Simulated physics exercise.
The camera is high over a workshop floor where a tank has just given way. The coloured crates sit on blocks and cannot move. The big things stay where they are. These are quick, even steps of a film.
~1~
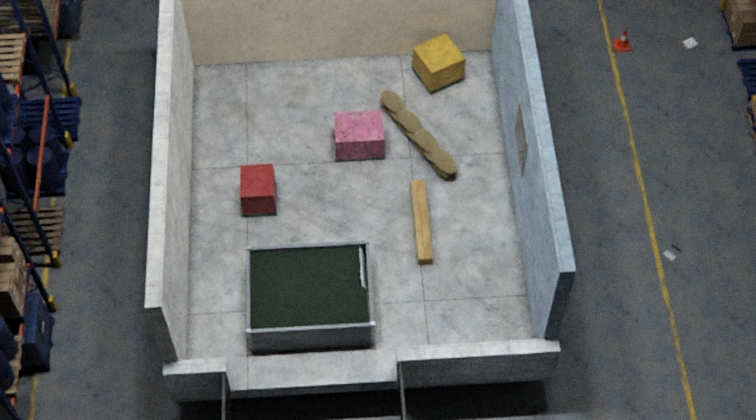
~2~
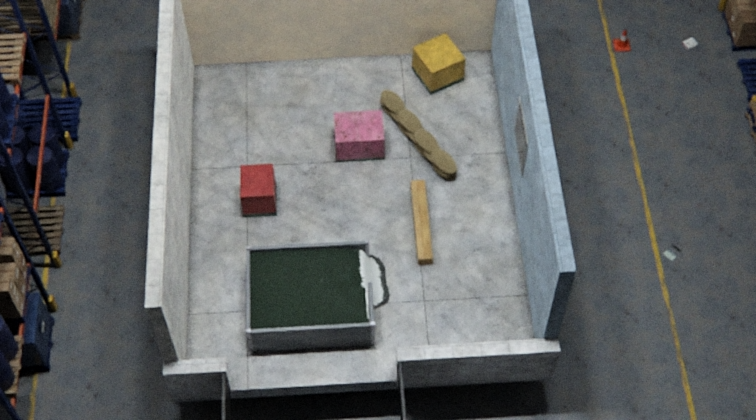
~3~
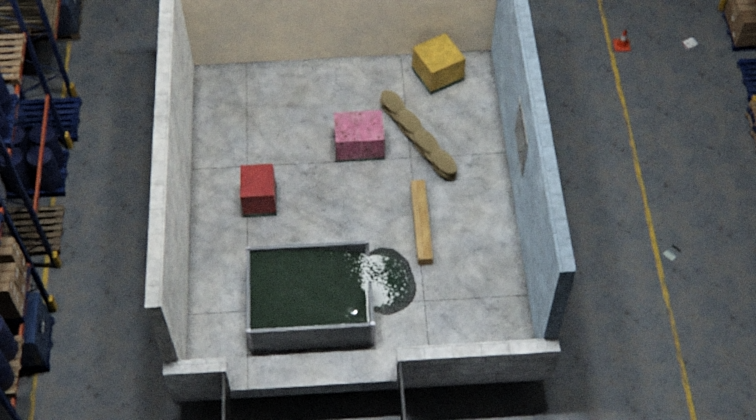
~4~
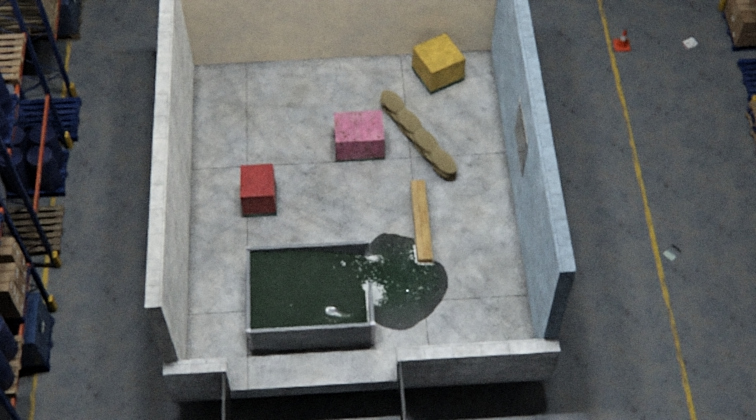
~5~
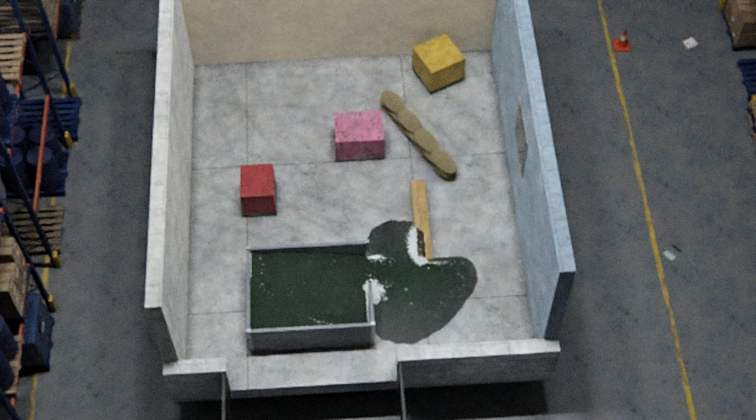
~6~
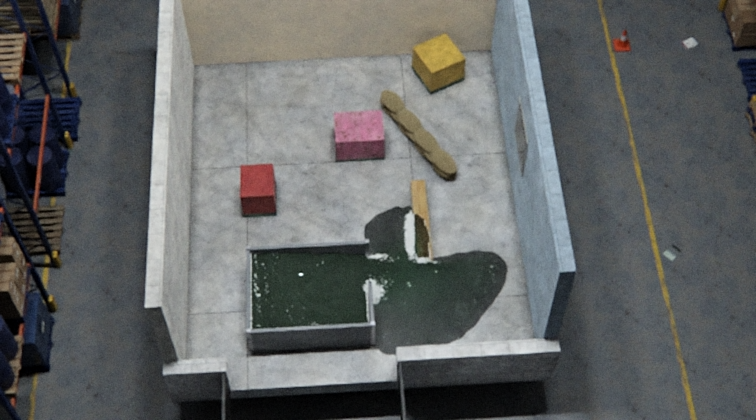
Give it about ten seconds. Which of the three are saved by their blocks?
In the end: The red crate stays dry; the pink crate gets wet; the yellow crate gets wet.
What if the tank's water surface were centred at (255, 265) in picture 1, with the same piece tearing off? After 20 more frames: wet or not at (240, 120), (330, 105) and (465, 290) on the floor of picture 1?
In that order: Clear, wet, awash.
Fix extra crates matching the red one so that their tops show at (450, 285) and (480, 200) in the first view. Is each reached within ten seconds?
As listed: Gets wet, gets wet.
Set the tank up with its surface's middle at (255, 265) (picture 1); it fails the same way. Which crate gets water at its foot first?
First comes the pink one.
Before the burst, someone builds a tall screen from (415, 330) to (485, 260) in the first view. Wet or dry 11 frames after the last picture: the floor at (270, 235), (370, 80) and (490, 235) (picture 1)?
One after the other: Clear, clear, wet.
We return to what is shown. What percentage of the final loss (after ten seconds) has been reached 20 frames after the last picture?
I make it 0 per cent.
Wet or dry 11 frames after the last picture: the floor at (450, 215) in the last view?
At that place: Wet.
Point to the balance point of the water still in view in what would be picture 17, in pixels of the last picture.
At about (378, 286).
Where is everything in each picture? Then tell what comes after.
In the first frame, still water in the open tank at (309, 288).
In the second frame, the front is at a hidden place, out from the gap at (367, 277).
In the third frame, the front is at (410, 292), out from the gap at (367, 278).
In the fourth frame, water pours out at (367, 278) and has run to (440, 269).
In the fifth frame, the front is at (471, 271), out from the gap at (367, 278).
In the sixth frame, the front is at (498, 263), out from the gap at (367, 278).
A moment on, water covers 20 % of the floor; the red crate not reached, the pink crate water round its plinth, the yellow crate not reached.
Next, water covers 30 % of the floor; the red crate not reached, the pink crate water round its plinth, the yellow crate not reached.
Then, water covers 45 % of the floor; the red crate water round its plinth, the pink crate water round its plinth, the yellow crate water round its plinth.
Later, water covers 75 % of the floor; the red crate water round its plinth, the pink crate water round its plinth, the yellow crate water round its plinth.
In the end, water covers 90 % of the floor; the red crate stayed above the water, the pink crate was topped, the yellow crate was topped.
